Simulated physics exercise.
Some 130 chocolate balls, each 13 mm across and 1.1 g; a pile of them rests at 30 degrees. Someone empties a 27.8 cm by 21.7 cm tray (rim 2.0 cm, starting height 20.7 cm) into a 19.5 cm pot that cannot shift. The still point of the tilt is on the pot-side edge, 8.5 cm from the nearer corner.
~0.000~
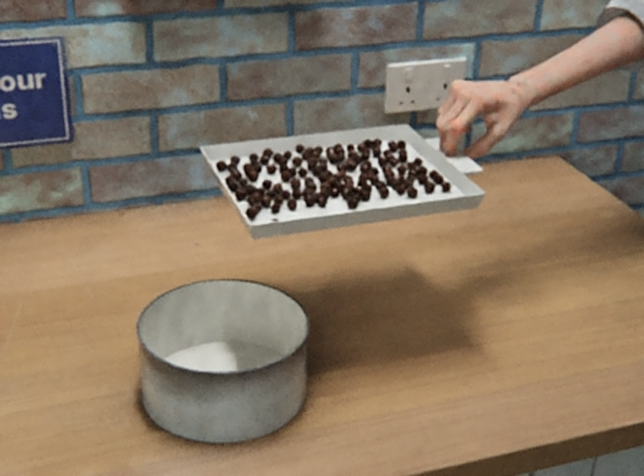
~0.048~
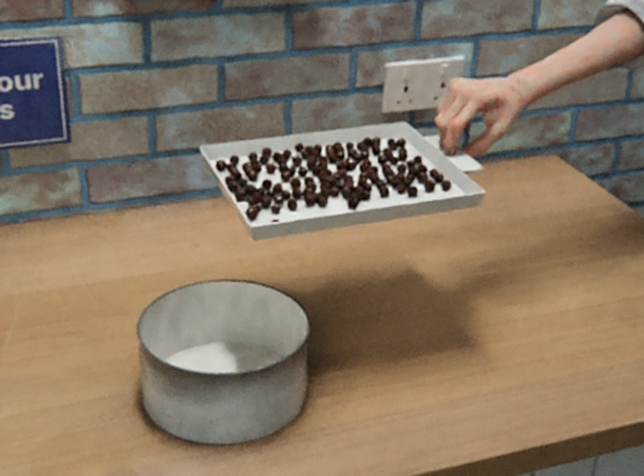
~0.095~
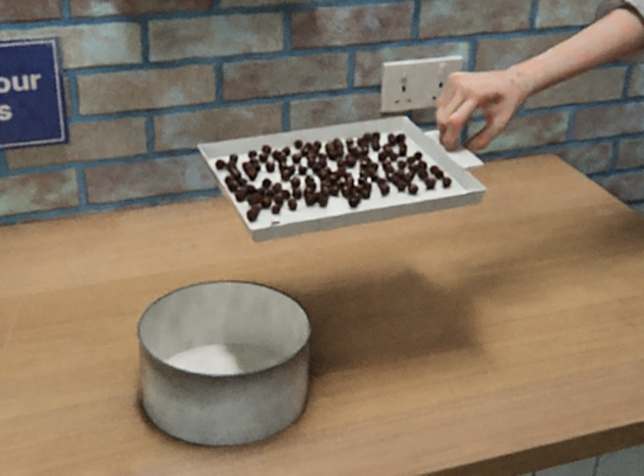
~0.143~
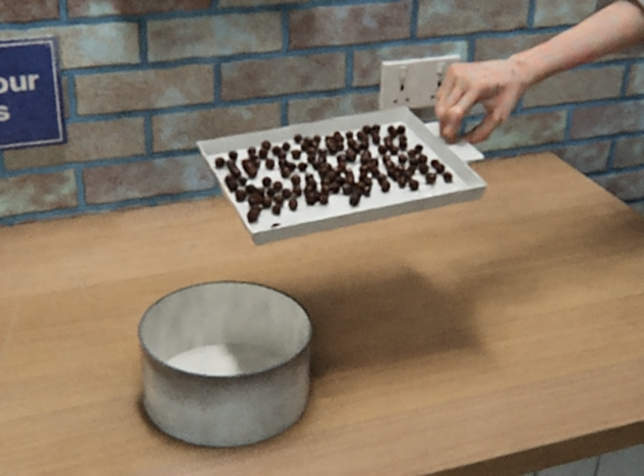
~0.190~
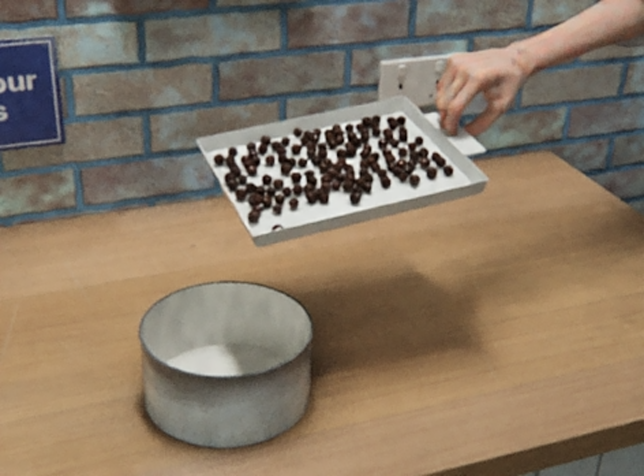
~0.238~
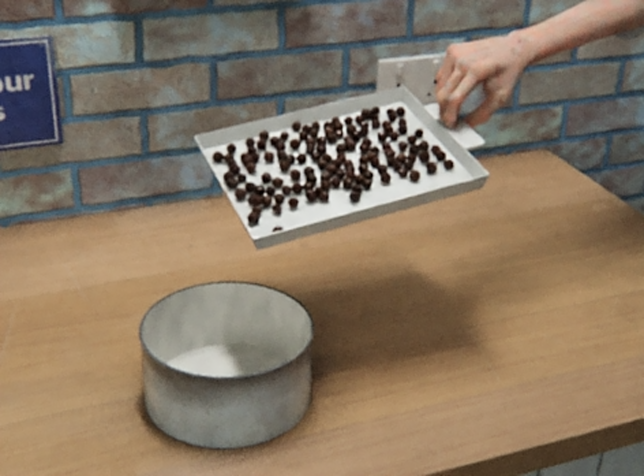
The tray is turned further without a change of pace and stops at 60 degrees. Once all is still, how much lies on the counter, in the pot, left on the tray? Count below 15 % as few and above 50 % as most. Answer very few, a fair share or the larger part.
On the counter: Very few; in the pot: Very few; left on the tray: The larger part.
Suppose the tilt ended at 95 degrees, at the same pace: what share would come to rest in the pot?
Then about 100 per cent.
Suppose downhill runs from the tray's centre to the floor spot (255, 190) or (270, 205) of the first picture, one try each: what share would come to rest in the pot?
Some 0 and 5 per cent.
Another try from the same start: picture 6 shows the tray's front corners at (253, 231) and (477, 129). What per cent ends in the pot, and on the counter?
Pot 25, counter 10.
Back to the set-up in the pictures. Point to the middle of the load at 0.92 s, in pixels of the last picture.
Near (297, 187).
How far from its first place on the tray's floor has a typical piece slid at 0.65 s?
Some 8 cm.
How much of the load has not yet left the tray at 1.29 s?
Roughly 95 per cent.
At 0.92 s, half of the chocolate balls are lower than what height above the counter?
Roughly 24 cm.
Then, at 0.65 s, tilt 35 degrees; the tray holds 100 %, the pot 0 %.
After 0.92 s, tilt 50 degrees; the tray holds 100 %, the pot 0 %.
After 1.29 s, tilt 60 degrees; the tray holds 95 %, the pot 0 %.
By 2.0 s all is still; counter 0 %, pot 5 %, tray 95 %.
